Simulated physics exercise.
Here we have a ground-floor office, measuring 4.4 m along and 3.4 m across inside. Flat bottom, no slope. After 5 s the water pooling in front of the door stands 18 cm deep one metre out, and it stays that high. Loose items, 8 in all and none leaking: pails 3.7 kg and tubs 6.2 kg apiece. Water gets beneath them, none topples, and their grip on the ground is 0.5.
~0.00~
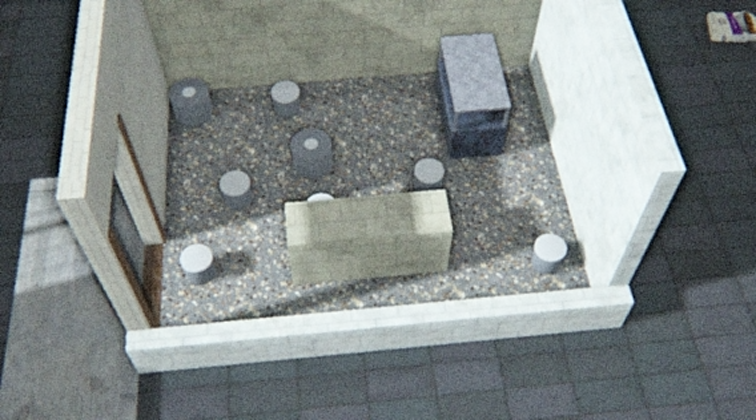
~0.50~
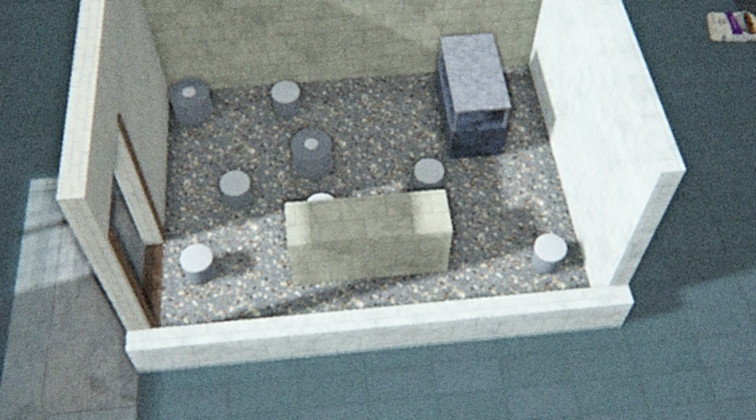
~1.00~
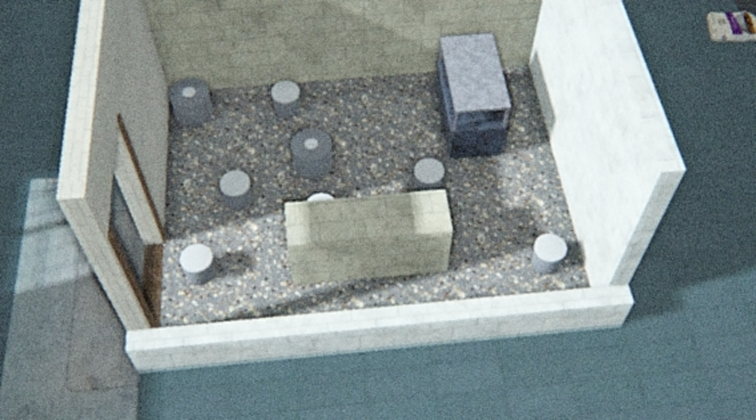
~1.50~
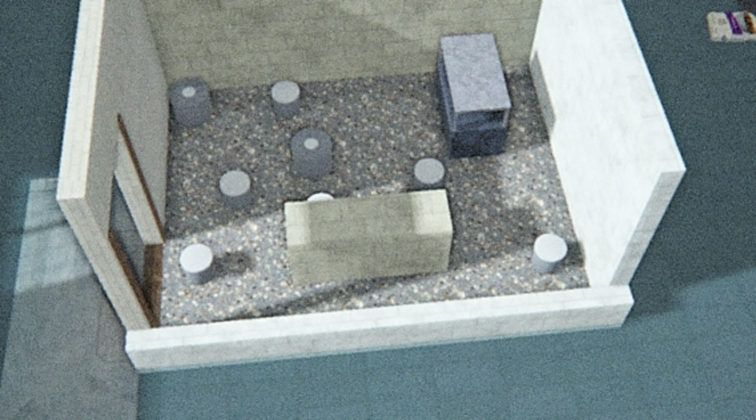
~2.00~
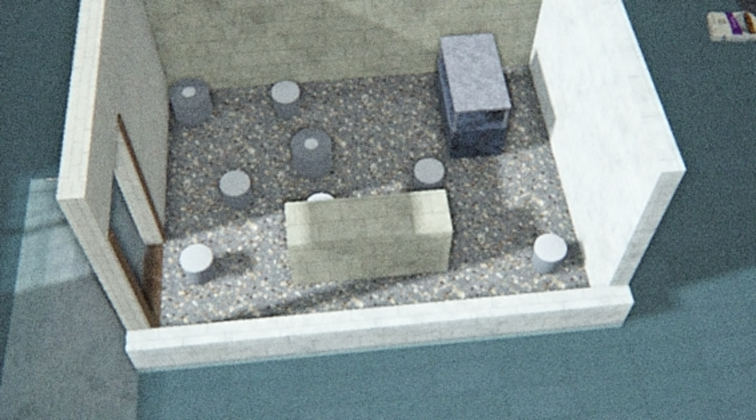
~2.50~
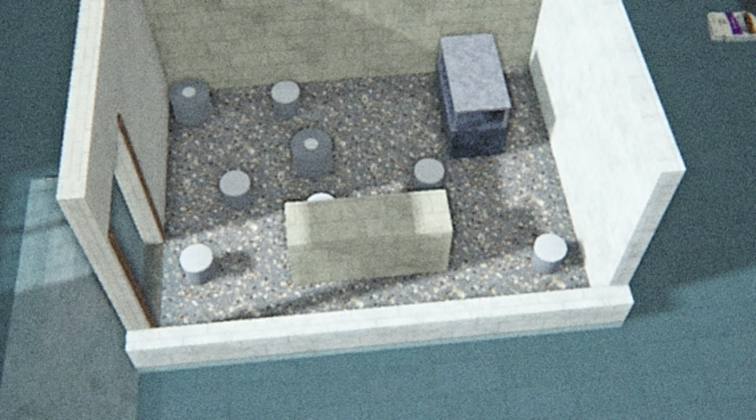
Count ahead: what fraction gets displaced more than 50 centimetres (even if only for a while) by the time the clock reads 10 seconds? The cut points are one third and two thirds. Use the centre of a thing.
Some: A third to two thirds.
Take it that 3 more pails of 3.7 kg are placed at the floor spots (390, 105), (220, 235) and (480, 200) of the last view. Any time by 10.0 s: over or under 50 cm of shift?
In order: Not as far; farther; not as far.
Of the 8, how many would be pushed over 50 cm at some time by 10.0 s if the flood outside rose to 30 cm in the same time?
In that case the number is 8.
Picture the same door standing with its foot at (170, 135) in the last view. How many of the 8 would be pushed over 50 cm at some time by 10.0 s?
The count would be 4.
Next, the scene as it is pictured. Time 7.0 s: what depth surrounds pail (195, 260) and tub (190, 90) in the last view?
First roughly 4 cm, second roughly 1 cm.
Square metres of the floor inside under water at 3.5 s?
Some 1.0 m2.
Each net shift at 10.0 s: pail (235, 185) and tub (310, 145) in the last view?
In turn: 20 cm, 100 cm.
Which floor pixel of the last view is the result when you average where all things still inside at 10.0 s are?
Roughly at (350, 146).
After 3.5 s 0 of 8 are over 50 cm from their spots; 0 afloat.
After 4.5 s 1 of 8 are over 50 cm from their spots; 0 afloat.
After 7.0 s 2 of 8 are over 50 cm from their spots; 0 afloat.
After 10.0 s 4 of 8 are over 50 cm from their spots, and 4 have been at some point; 3 afloat.
